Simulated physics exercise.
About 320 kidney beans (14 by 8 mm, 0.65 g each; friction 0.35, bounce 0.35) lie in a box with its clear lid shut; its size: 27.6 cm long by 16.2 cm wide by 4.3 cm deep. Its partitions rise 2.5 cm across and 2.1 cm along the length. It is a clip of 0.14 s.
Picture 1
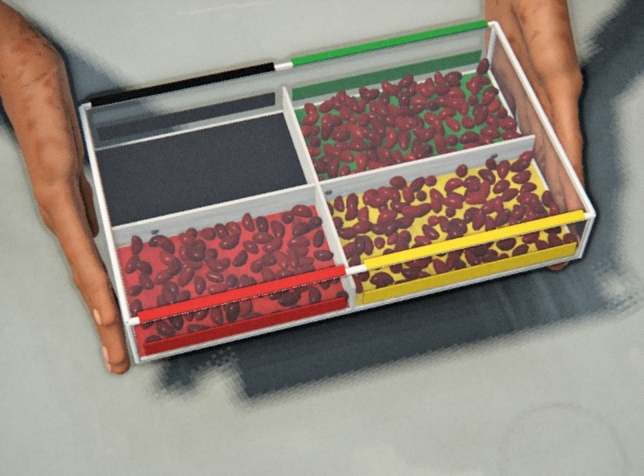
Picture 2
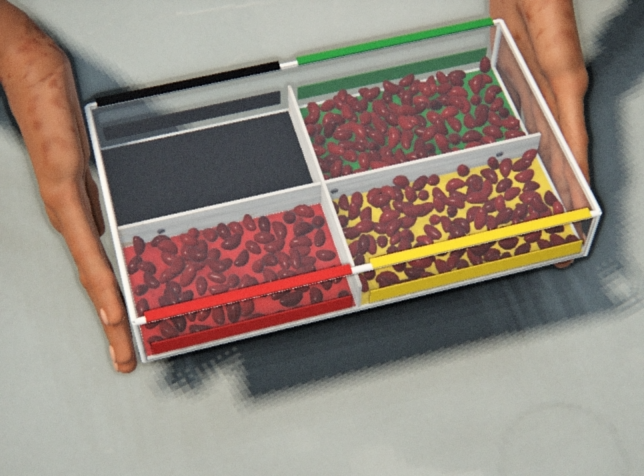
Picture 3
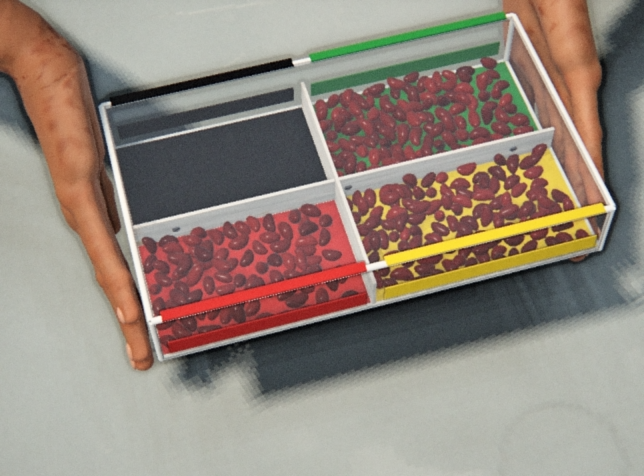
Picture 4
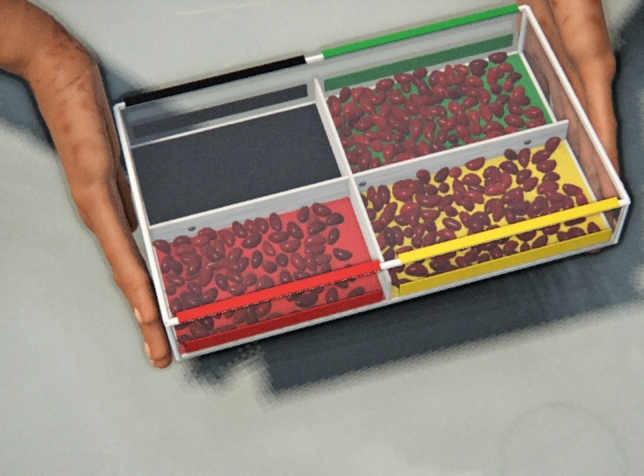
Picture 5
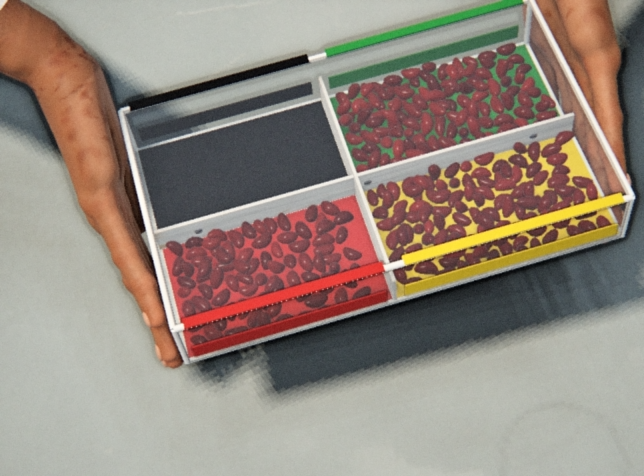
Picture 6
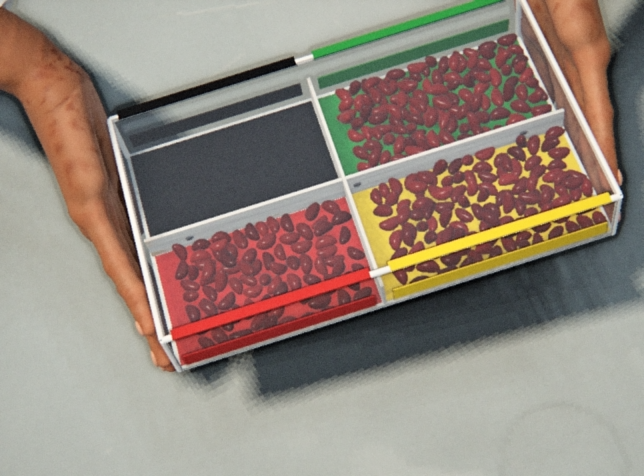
Two hands hold a shallow, clear-walled box of dark red beans above a plain grey surface, seen from above at an angle. Its four compartments show bare black at back left, with beans over green at back right, red at front left and yellow at front right. The hands shift the box slightly right, then a little back left, tilting it gently toward the front left as the beans shift slightly, while the camera stays still.
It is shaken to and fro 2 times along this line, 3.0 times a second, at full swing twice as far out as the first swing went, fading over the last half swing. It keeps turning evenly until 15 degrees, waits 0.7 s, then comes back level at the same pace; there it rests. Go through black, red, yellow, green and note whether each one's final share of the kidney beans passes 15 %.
Black stays at or below it, red passes it, yellow passes it, green passes it.
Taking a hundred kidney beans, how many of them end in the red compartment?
Share: Approx. 30 %.
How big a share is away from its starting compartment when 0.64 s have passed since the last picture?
Roughly 5 %.
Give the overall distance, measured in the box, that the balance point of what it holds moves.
Some 4.0 cm.
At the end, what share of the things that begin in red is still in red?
It comes to around 100 per cent.
Then, 0.35 s after the last picture, tilt 15 degrees; black 5 %, red 30 %, yellow 35 %, green 35 %; middle of all pieces near (399, 186).
Then, 0.64 s after the last picture, tilt 15 degrees; black 5 %, red 30 %, yellow 35 %, green 35 %; middle of all pieces near (325, 213).
Then, 0.91 s after the last picture, tilt 6 degrees; black 5 %, red 30 %, yellow 35 %, green 35 %; middle of all pieces near (321, 214).
Then, 1.17 s after the last picture, tilt 0 degrees; black 5 %, red 30 %, yellow 35 %, green 35 %; middle of all pieces near (320, 213).
In the end, black 5 %, red 30 %, yellow 35 %, green 35 %.
